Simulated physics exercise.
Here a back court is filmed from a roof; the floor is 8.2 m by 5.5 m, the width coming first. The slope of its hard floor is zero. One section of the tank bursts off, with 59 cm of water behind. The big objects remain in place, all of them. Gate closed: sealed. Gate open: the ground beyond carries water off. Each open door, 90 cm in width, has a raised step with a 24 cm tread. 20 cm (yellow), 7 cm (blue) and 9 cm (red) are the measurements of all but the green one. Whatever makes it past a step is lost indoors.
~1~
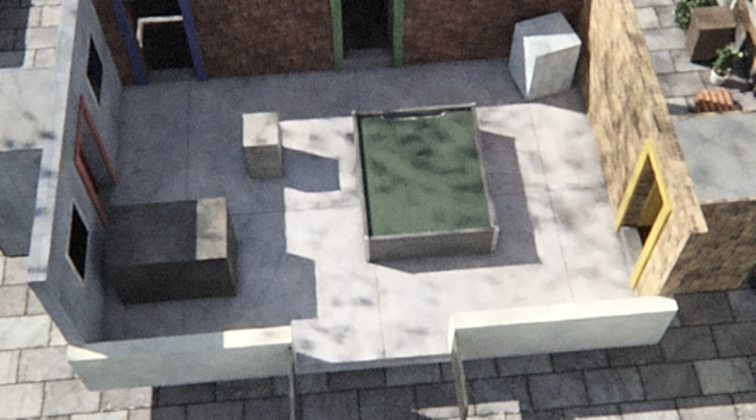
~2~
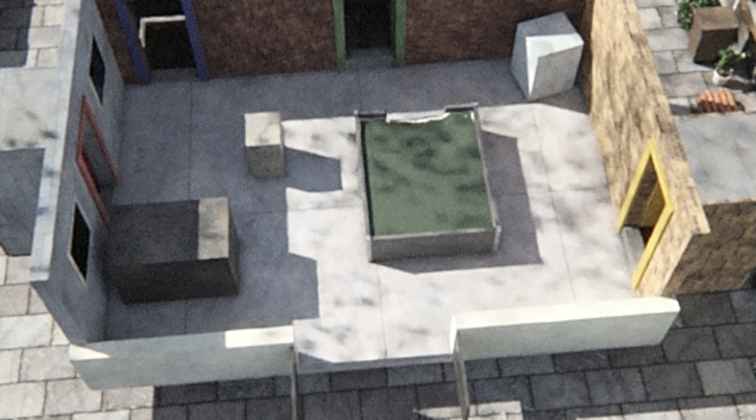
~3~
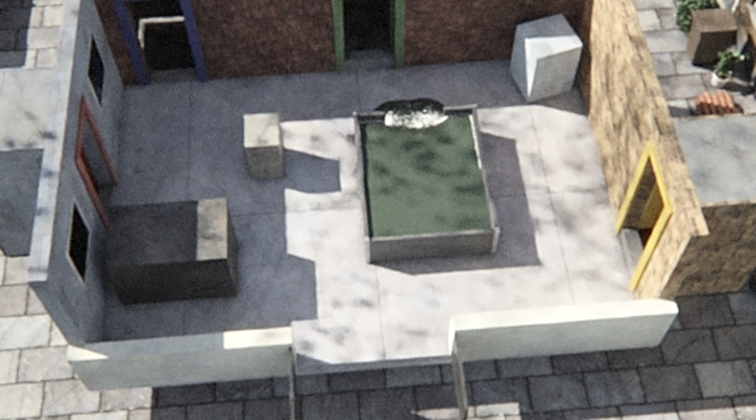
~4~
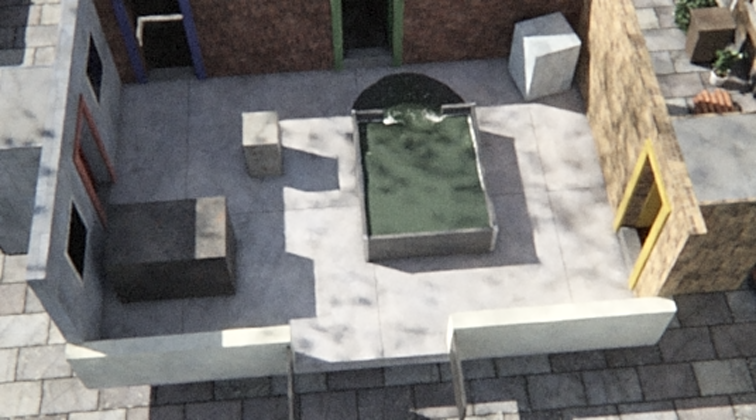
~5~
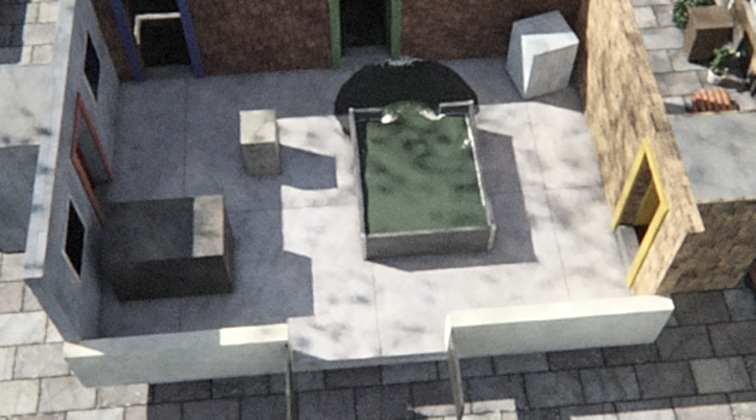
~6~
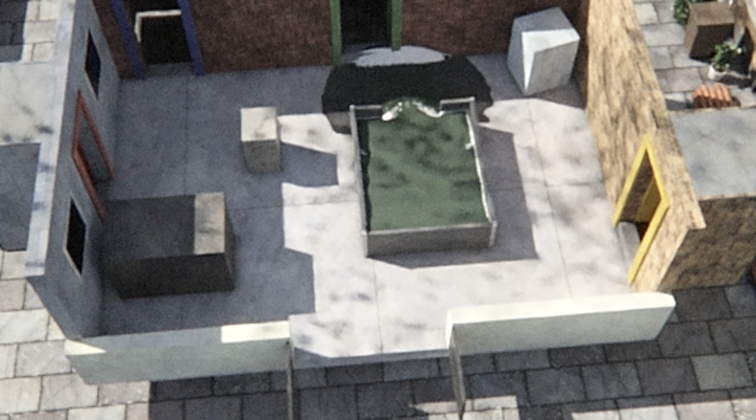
Water bursting through the far side of a green tank in a walled court, spreading in a dark patch across pale paving.
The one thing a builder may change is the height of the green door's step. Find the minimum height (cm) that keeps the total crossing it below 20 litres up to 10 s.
The minimum is roughly 28 cm.
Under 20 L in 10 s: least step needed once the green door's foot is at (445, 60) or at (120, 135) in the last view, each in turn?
Around 26 and 11.0 cm respectively.
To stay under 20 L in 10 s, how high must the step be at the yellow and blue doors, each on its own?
About 6.5 cm at yellow and 7.0 cm at blue.
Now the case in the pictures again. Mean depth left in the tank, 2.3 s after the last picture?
Around 32 cm deep on average.
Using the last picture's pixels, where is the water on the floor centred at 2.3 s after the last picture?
Roughly (402, 144).
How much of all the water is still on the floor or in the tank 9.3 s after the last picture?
I'd say near 96 per cent is still there.
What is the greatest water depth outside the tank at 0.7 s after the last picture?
About 36 cm.
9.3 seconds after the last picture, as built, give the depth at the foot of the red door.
The depth there is around 8.5 cm.
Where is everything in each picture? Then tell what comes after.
The tank at (422, 171) is whole and still, 59 cm deep; the green door at (368, 29) is dry, in the first picture.
The gap is on the far side, the front 0.3 m out at a hidden place; the back of the tank holds 59 cm, in the second picture.
The front is at (394, 104), 0.7 m from the gap on the far side; 0.8 m2 of floor is wet, 59 cm left at the back, in the third picture.
The gap is on the far side, the front 1.3 m out at (389, 79); the back of the tank holds 59 cm, in the fourth picture.
The gap is on the far side, the front 1.6 m out at (373, 66); the back of the tank holds 59 cm, in the fifth picture.
The gap is on the far side, the front 1.7 m out at (369, 49); the back of the tank holds 59 cm; water is at the green door at (366, 24), in the sixth picture.
Then, 0.7 s after the last picture water covers 10 % of the floor, deepest (36 cm) near (400, 64); 31 cm at the green door, 9 litres in over its 25 cm step.
Then, 2.3 s after the last picture water covers 40 % of the floor, deepest (34 cm) near (507, 56); 25 cm at the green door, 39 litres in over its 25 cm step.
Then, 9.3 s after the last picture water covers 95 % of the floor, deepest (12 cm) near (507, 56); 9 cm at the green door, 42 litres in over its 25 cm step.
At the green door as built, the water peaked near 33 cm, 1.1 s after the last picture.
With a step of 23 cm, 62 litres would have come in within the 10 s; with 31 cm, 9 litres. So under 20 litres takes about 28 cm.
